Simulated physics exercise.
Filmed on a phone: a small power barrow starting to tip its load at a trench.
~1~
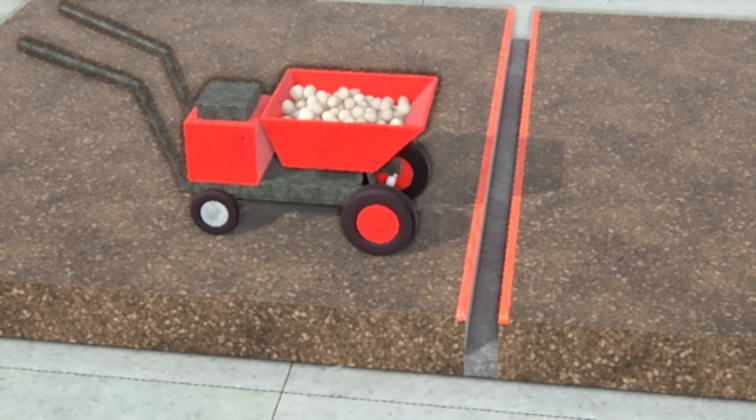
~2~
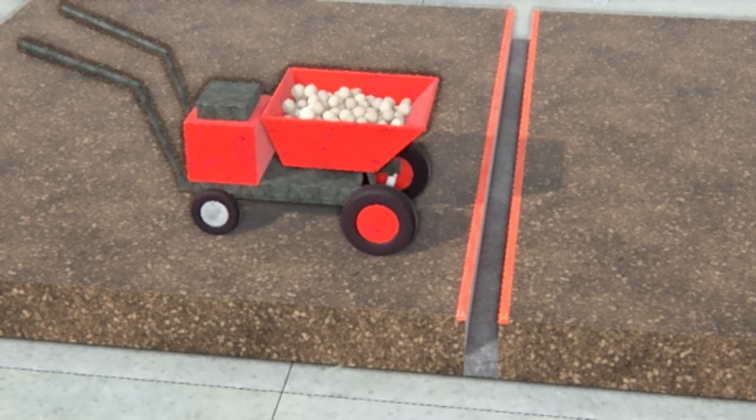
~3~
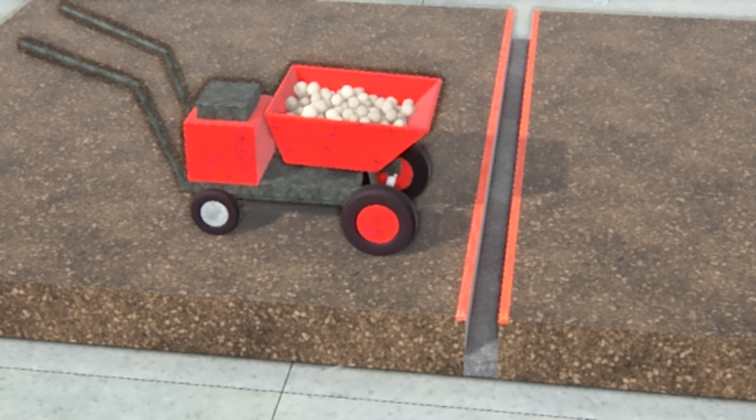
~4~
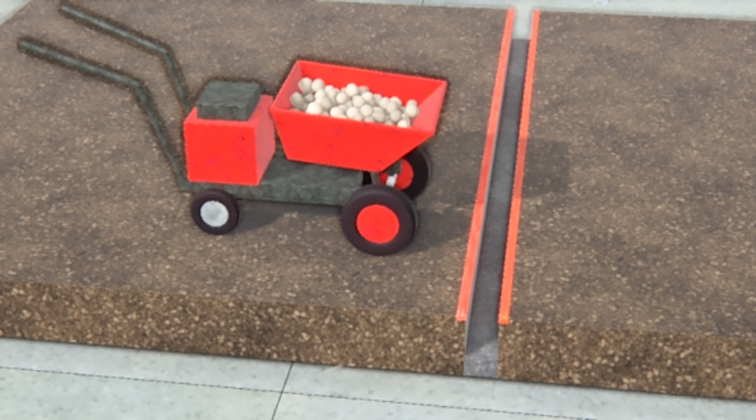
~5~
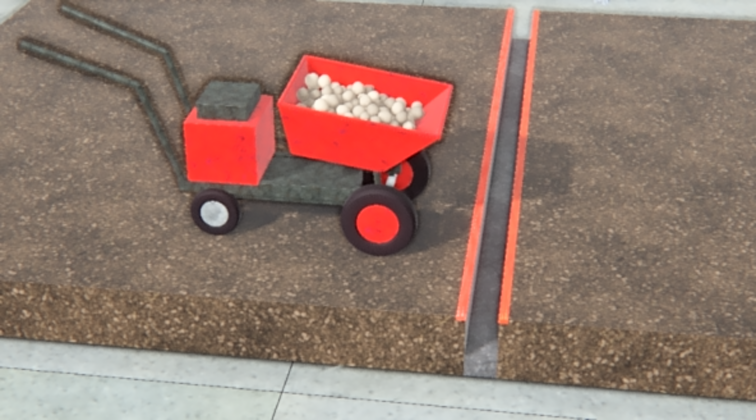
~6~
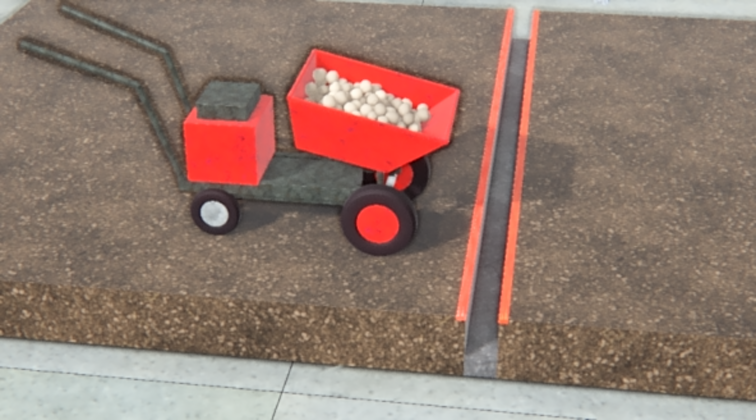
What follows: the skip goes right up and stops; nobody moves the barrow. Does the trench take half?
The trench takes only the smaller part.
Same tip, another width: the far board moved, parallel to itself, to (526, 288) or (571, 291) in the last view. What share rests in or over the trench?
Near 50 % and 100 %.
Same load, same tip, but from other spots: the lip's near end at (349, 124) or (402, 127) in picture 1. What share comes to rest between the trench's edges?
Near 50 % and 60 %.
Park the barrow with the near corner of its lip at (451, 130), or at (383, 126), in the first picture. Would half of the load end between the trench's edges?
First not half, then over half.
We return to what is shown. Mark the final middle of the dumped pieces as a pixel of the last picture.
Around (544, 230).
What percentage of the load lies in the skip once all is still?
It comes to 0 per cent or so.
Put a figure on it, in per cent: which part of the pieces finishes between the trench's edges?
Some 25 per cent.
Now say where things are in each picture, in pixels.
In the first frame, lip of the skip at (422, 129), level; top of the load at (341, 109), river pebbles; first edge of the trench at (467, 284); far edge at (507, 287), the trench under half as wide as the skip, and about as deep as wide.
In the second frame, lip of the skip at (423, 129), level; top of the load at (336, 113).
In the third frame, lip of the skip at (426, 131), tipped barely; top of the load at (339, 111).
In the fourth frame, lip of the skip at (431, 133), tipped barely; top of the load at (332, 104).
In the fifth frame, lip of the skip at (438, 137), tipped a little; top of the load at (338, 101).
In the sixth frame, lip of the skip at (446, 142), tipped a little; top of the load at (334, 97); first edge of the trench at (467, 284); far edge at (507, 287).
Soon after the last picture, skip tipped steeply; all in the skip.
A little later, skip tipped steeply; most in the skip; a stray few in or heaped over the trench; a small part beyond it; a stray few falling.
Later still, skip tipped right over; a small part in the skip; a small part in or heaped over the trench; about two thirds beyond it.
By the end, skip tipped right over; about a quarter in or heaped over the trench; most beyond it.
